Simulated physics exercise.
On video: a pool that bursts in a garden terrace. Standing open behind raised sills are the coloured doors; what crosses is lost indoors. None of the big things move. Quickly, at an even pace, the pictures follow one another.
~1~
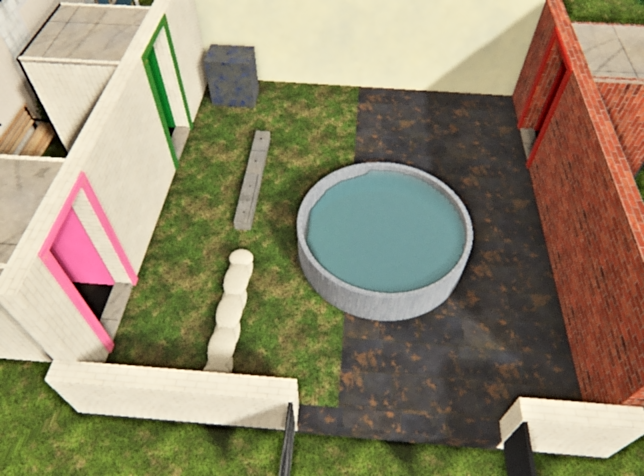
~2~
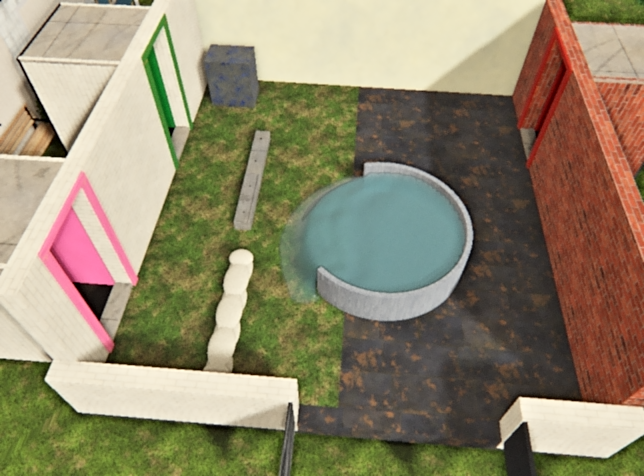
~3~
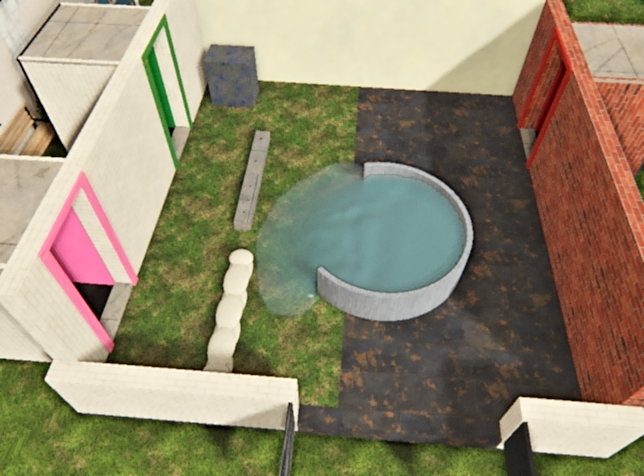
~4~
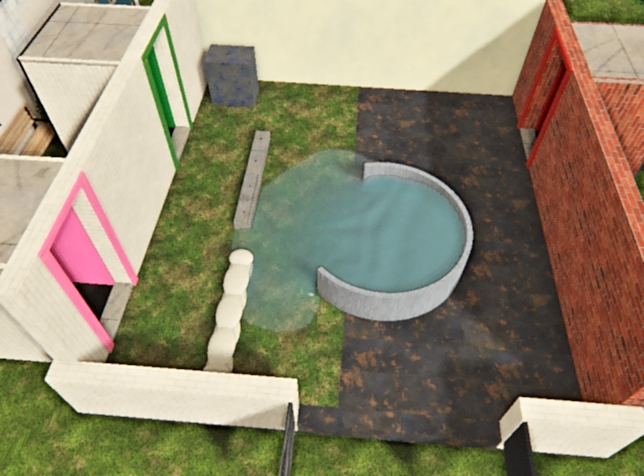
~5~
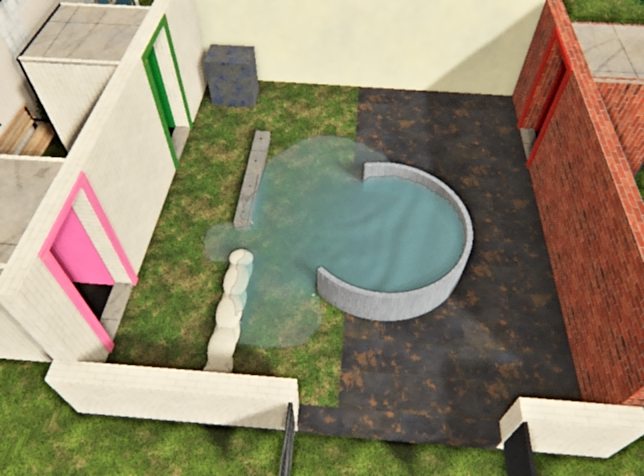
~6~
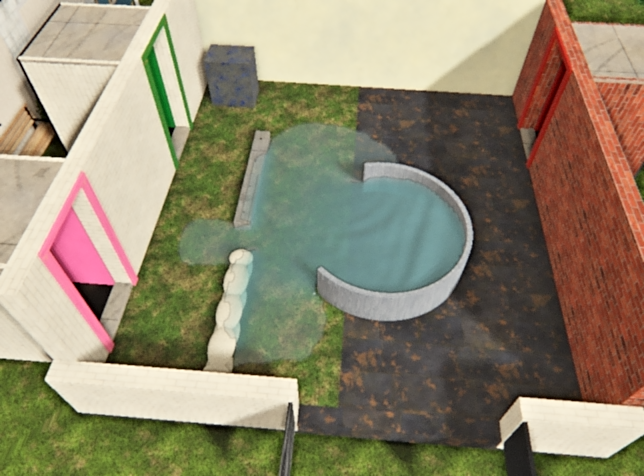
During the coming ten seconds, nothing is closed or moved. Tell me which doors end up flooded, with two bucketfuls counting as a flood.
The red door is swamped, the pink door is not swamped, the green door is not swamped.
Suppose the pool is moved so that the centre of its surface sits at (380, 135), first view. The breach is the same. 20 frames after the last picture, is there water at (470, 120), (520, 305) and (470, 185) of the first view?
Result: Inundated; spared; spared.
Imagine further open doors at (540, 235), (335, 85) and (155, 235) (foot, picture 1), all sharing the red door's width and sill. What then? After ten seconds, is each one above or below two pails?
They turn out short, over and over.
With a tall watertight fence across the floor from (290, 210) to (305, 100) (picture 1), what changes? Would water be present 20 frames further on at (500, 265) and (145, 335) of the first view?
Note: Point one left unsoaked, point two drenched.
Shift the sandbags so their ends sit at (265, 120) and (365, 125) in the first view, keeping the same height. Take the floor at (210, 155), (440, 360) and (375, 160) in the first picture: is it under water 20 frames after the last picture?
One after the other: Wet, dry, covered.
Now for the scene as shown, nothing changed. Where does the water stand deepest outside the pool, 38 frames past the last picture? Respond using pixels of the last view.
At about (505, 103).
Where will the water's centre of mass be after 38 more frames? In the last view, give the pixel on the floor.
The water centres close to (326, 197).
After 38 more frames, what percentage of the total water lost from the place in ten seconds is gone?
I get 45 percent.
A moment on, water covers 30 % of the floor; the red door not reached, the pink door not reached, the green door not reached.
Next, water covers 45 % of the floor; the red door not reached, the pink door wet at the sill, nothing in, the green door not reached.
Then, water covers 65 % of the floor; the red door not reached, the pink door wet at the sill, nothing in, the green door wet at the sill, nothing in.
Later, water covers 85 % of the floor; the red door under two buckets in, the pink door under two buckets in, the green door wet at the sill, nothing in.
In the end, water covers 95 % of the floor; the red door over two buckets in, the pink door under two buckets in, the green door wet at the sill, nothing in.
